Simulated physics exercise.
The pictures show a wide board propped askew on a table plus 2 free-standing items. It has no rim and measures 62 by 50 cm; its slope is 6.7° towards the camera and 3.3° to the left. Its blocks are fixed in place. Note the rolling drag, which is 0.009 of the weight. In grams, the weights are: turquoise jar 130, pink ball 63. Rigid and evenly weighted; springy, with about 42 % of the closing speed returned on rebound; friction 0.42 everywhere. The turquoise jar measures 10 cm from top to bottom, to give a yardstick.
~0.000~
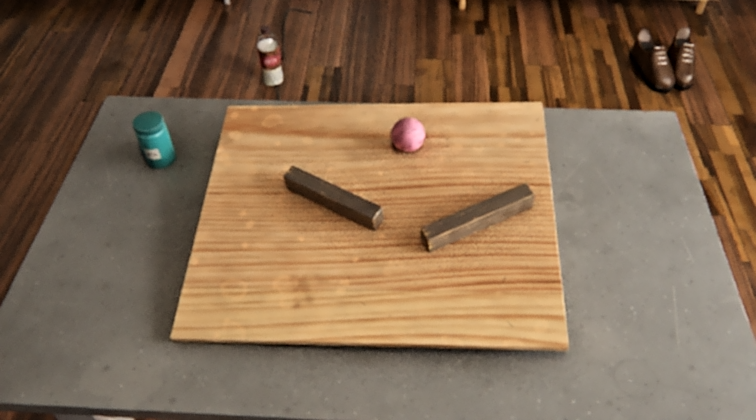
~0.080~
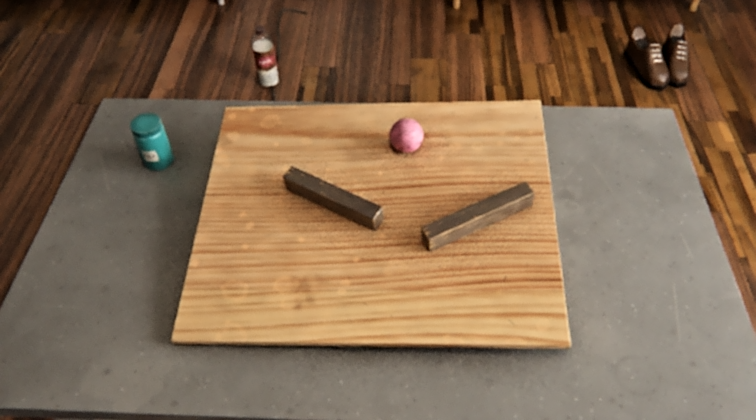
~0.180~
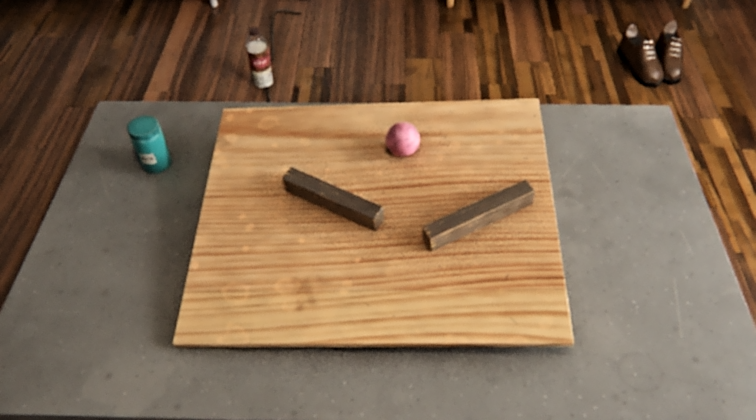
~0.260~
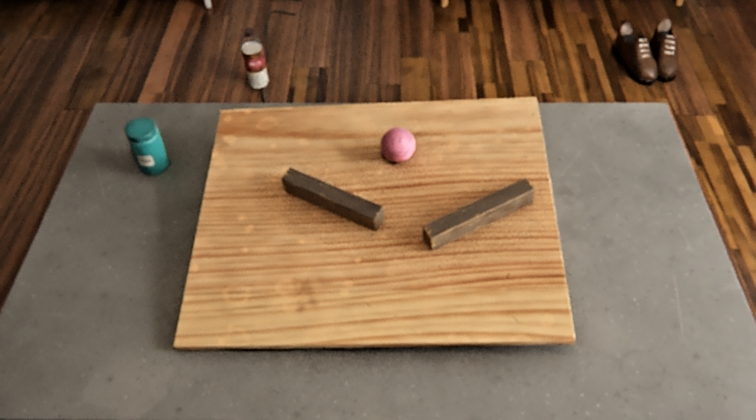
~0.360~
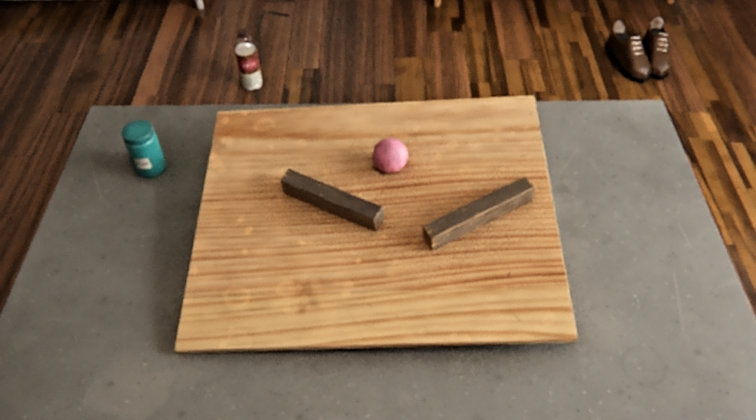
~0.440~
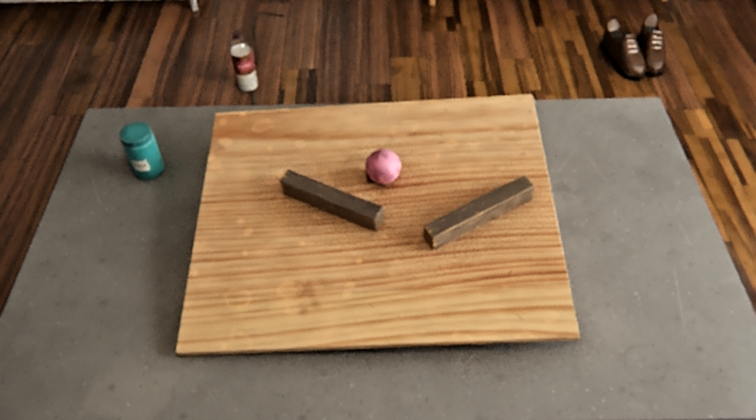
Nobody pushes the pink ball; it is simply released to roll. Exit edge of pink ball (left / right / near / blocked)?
Blocked.
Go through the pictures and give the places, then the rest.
In the first picture, 39 cm of board to the near edge; pink ball (408, 135); turquoise jar (154, 140).
In the second picture, 39 cm of board to the near edge; pink ball (406, 135); turquoise jar (152, 142).
In the third picture, 38 cm of board to the near edge; pink ball (402, 139); turquoise jar (150, 145).
In the fourth picture, 37 cm of board to the near edge; pink ball (398, 145); turquoise jar (148, 147).
In the fifth picture, 34 cm of board to the near edge; pink ball (390, 156); turquoise jar (144, 150).
In the sixth picture, 32 cm of board to the near edge; pink ball (383, 166); turquoise jar (142, 152).
After 0.54 s, 28 cm of board to the near edge; pink ball near (373, 184).
After 0.64 s, as before.
After 0.84 s, 27 cm of board to the near edge; pink ball near (374, 188).
At rest (1.4 s), 27 cm of board to the near edge; turquoise jar in place, give or take 8 cm. Seen from the same camera at the end, pink ball near (374, 189).
